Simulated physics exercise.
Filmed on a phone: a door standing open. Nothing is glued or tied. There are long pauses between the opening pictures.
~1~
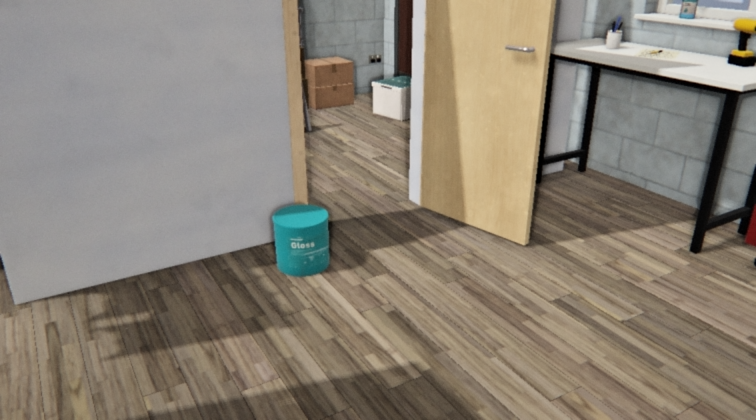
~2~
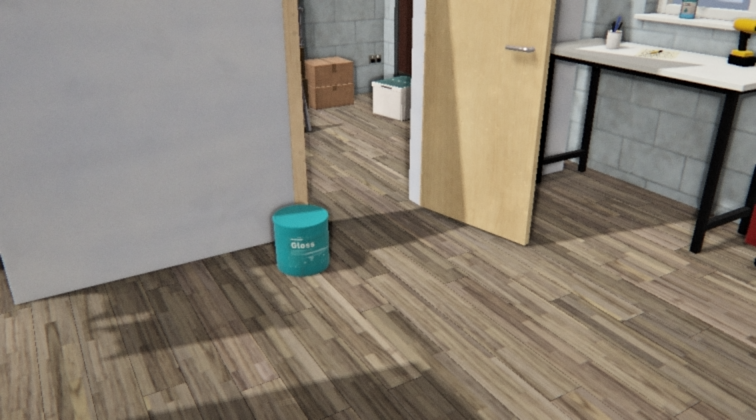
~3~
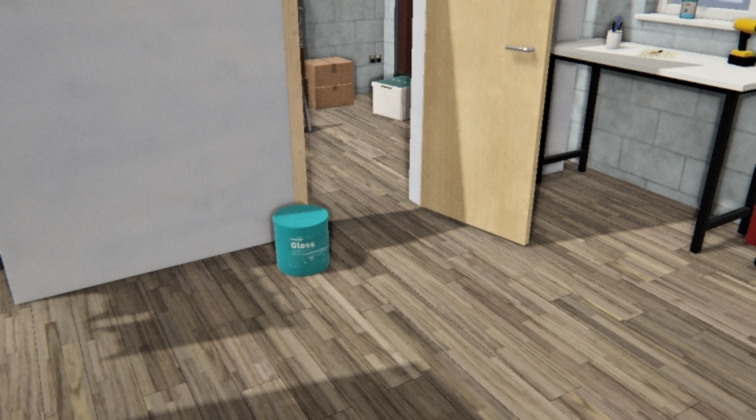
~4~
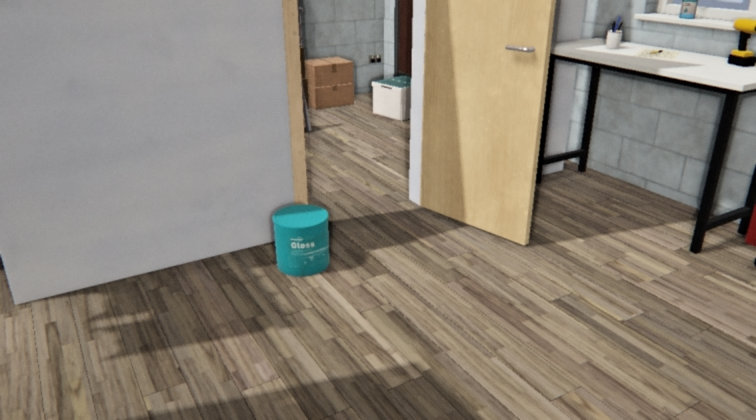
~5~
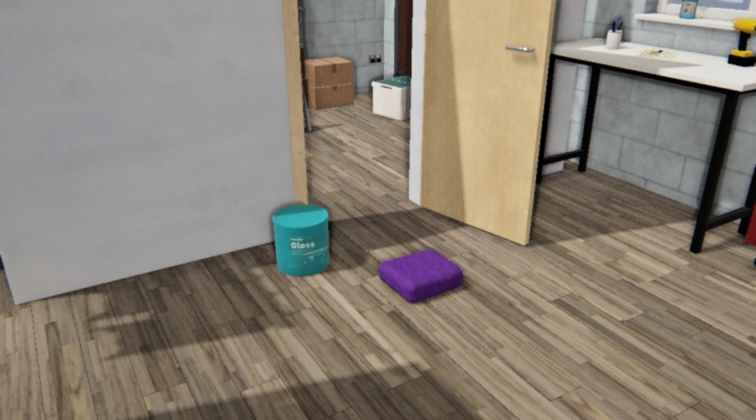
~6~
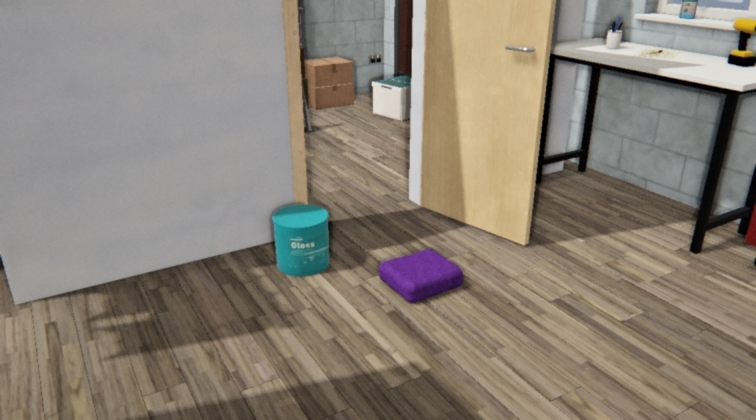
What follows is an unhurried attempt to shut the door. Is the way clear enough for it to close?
The door closes.
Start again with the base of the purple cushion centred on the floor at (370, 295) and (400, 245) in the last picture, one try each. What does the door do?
First try: It closes; second try: It is blocked.
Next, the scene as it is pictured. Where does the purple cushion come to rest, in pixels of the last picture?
Around (407, 279).
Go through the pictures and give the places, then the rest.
Door wide open and still; turquoise pail (302, 240), in the first frame.
Door wide open and still; turquoise pail (302, 240), in the second frame.
Door wide open and still; turquoise pail (302, 240), in the third frame.
Door wide open and still; turquoise pail (302, 240), in the fourth frame.
Door wide open and still; turquoise pail (302, 240), in the fifth frame.
Door wide open and still; purple cushion (421, 274); turquoise pail (302, 240), in the sixth frame.
Then, 0.70 s after the last picture, door at 79°.
Then, 1.10 s after the last picture, door at 48°; purple cushion slid a little near (407, 279).
Then, 1.50 s after the last picture, door at 14°; purple cushion slid a little near (407, 279).
At rest, door at 0°; both in place. Seen from the same camera at the end, purple cushion near (407, 279).
